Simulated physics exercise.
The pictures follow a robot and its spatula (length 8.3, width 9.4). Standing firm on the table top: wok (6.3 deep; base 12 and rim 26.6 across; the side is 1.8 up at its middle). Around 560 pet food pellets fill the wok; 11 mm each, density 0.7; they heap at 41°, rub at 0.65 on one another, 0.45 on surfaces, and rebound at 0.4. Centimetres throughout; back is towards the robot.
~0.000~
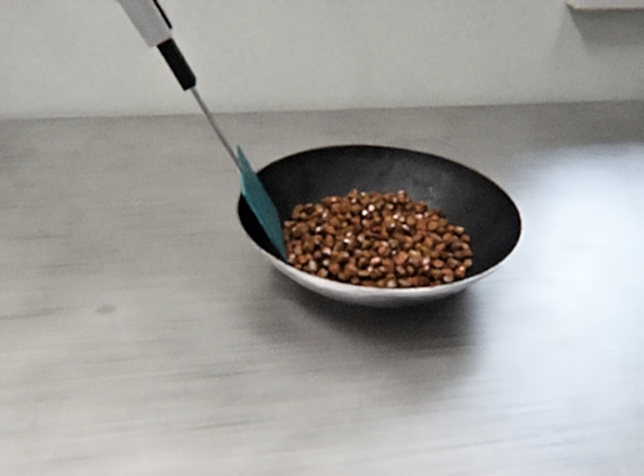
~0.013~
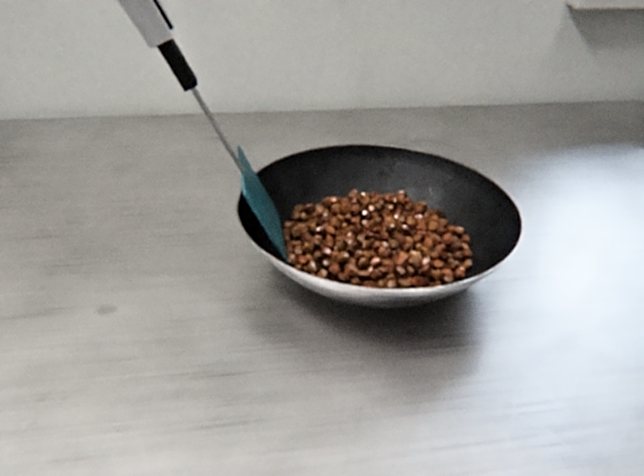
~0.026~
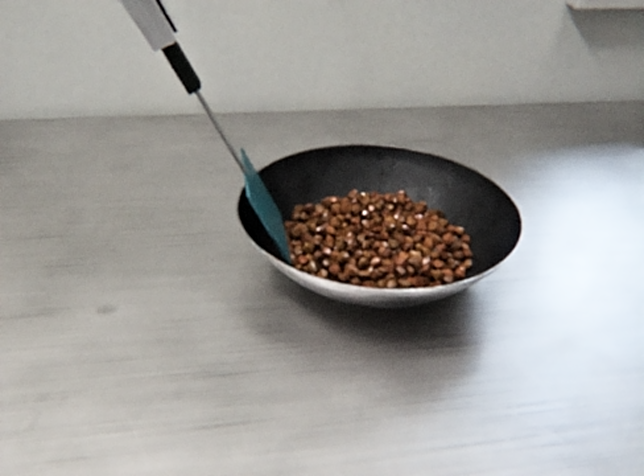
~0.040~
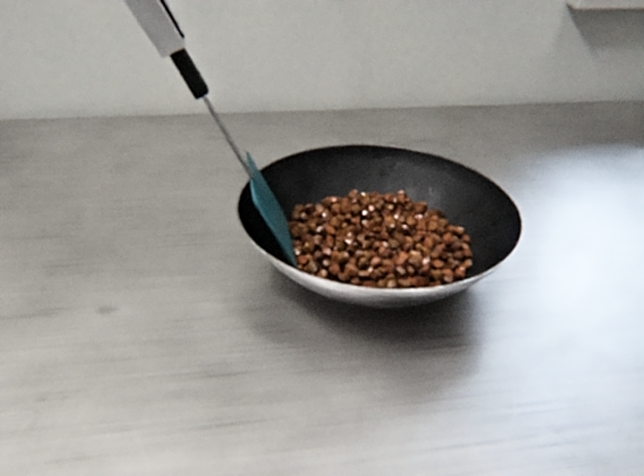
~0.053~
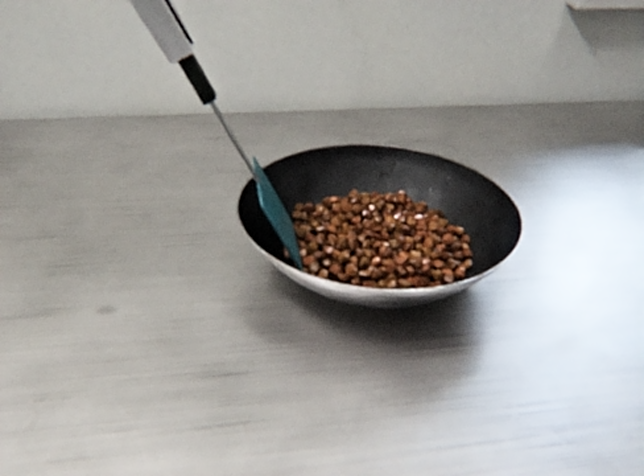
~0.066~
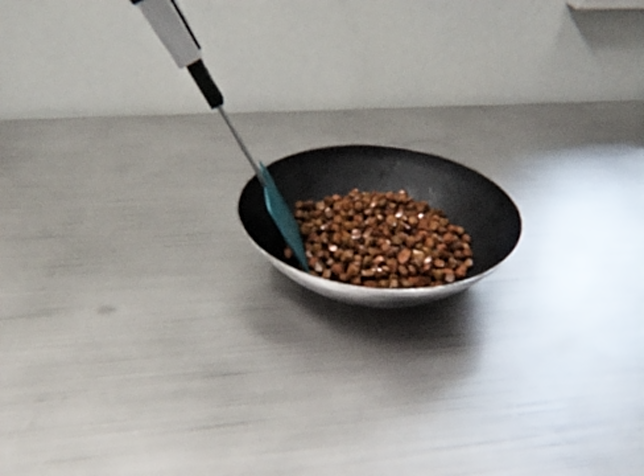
On a grey tabletop against a pale wall, a dark wok holds a heap of brown pellets, with a teal spatula leaning inside its left edge. The spatula slides slightly right and downward against the near-left side of the pellets, while the wok stays still and the heap barely changes.
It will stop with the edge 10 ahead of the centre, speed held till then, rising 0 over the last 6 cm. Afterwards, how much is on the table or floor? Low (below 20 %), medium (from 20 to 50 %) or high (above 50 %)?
On the table or floor the share is medium, from 20 to 50 %.
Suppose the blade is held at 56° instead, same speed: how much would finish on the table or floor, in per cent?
Then about 45 per cent.
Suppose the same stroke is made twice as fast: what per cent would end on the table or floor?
In that case some 55 per cent.
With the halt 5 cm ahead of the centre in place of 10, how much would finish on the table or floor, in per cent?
Then about 10 per cent.
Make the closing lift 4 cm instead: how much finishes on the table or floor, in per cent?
About 40 per cent.
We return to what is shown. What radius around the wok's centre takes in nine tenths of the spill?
About 25 cm.
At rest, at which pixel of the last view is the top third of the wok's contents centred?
Around (479, 208).
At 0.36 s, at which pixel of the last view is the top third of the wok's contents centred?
Near (480, 202).
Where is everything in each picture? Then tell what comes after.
The first frame shows spatula top edge at (240, 168), sloping 64°; upper third of the load around (376, 237), from x 285 to 470, top at y 195; 556 in the wok.
The second frame shows spatula top edge at (241, 169), sloping 64°; upper third of the load around (376, 237), from x 285 to 470, top at y 195.
The third frame shows spatula top edge at (244, 171), sloping 64°; upper third of the load around (376, 237), from x 285 to 470, top at y 195.
The fourth frame shows spatula top edge at (251, 175), sloping 64°; upper third of the load around (376, 237), from x 285 to 470, top at y 195.
The fifth frame shows spatula top edge at (257, 180), sloping 64°; upper third of the load around (377, 236), from x 285 to 470, top at y 195.
The sixth frame shows spatula top edge at (264, 183), sloping 64°; upper third of the load around (379, 235), from x 285 to 470, top at y 195; 556 in the wok.
After 0.21 s, sloping 64°, highest piece 8 above the table; 556 in the wok.
After 0.36 s, sloping 64°, highest piece 9 above the table; 536 in the wok, 1 on the table or floor, 19 on the blade or in flight.
After 0.63 s, sloping 64°, highest piece 8 above the table; 328 in the wok, 212 on the table or floor, 16 on the blade or in flight.
After 1.68 s, sloping 64°, highest piece 8 above the table; 326 in the wok, 230 on the table or floor.
At rest, 326 in the wok, 230 on the table or floor. That is 41 % on the table or floor.
